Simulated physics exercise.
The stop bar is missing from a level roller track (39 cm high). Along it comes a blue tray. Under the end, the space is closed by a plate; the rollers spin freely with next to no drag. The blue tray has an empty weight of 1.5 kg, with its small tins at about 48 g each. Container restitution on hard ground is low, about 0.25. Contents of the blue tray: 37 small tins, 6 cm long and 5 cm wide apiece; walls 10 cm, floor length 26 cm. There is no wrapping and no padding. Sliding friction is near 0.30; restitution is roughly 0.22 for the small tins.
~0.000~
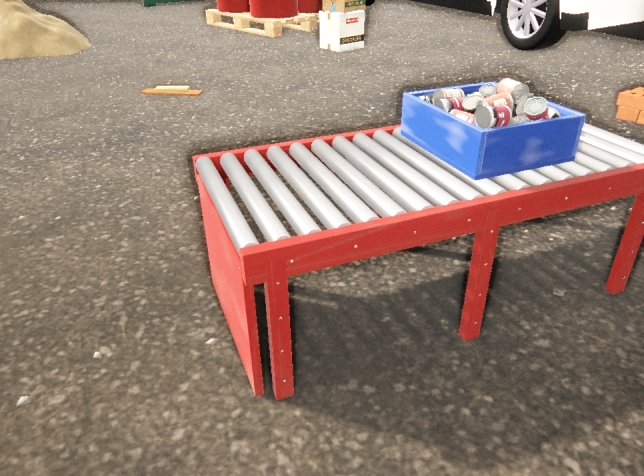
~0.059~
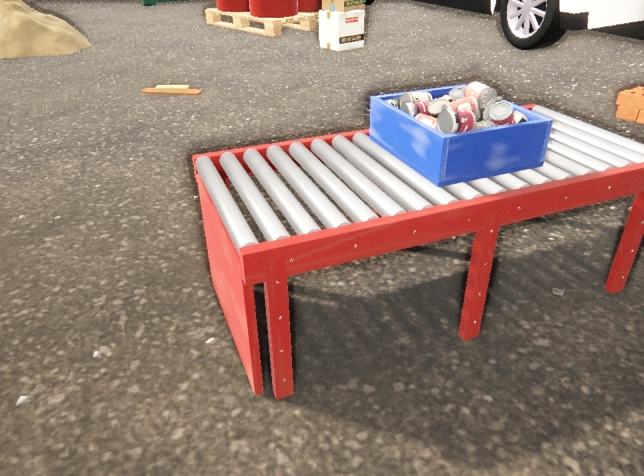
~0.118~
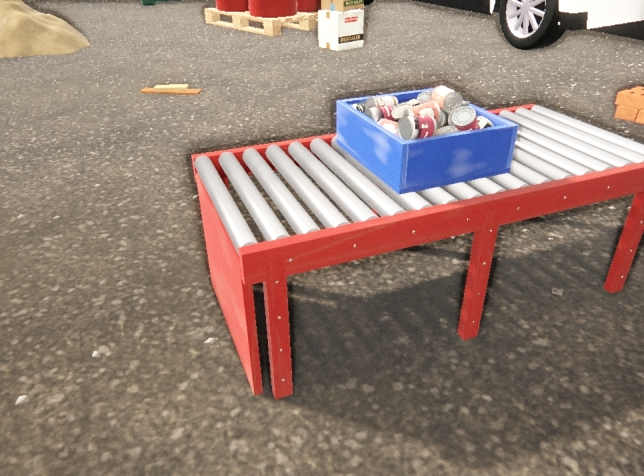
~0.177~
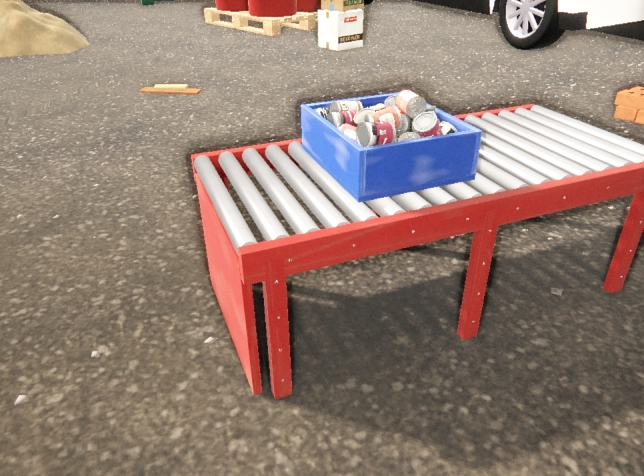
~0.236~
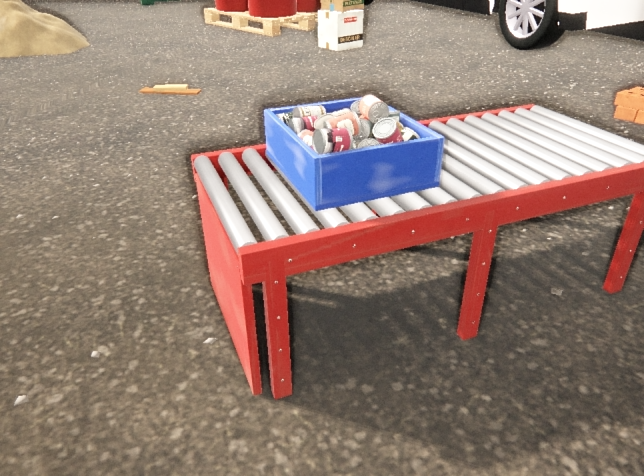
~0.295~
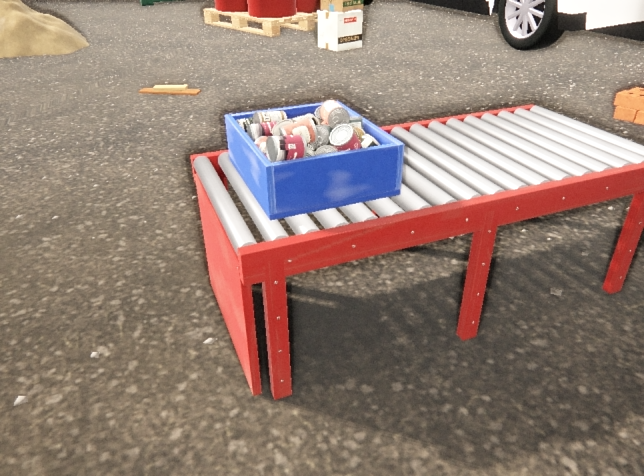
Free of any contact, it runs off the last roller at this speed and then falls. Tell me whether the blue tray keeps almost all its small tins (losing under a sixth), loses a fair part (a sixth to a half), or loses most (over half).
It keeps almost all of them.
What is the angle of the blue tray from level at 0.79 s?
Lean: Near 0 degrees.
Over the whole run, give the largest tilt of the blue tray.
30°.
After 0.35 s, the overhang begins.
After 0.59 s, the blue tray leans 14° with 0 of 37 out.
After 0.79 s, the blue tray is level with 1 of 37 out.
After 1.14 s, the blue tray is level with 2 of 37 out.
When it is over (at 1.21 s), the blue tray is level with 2 of 37 out. Asked share, 2 of 37, 5 per cent.
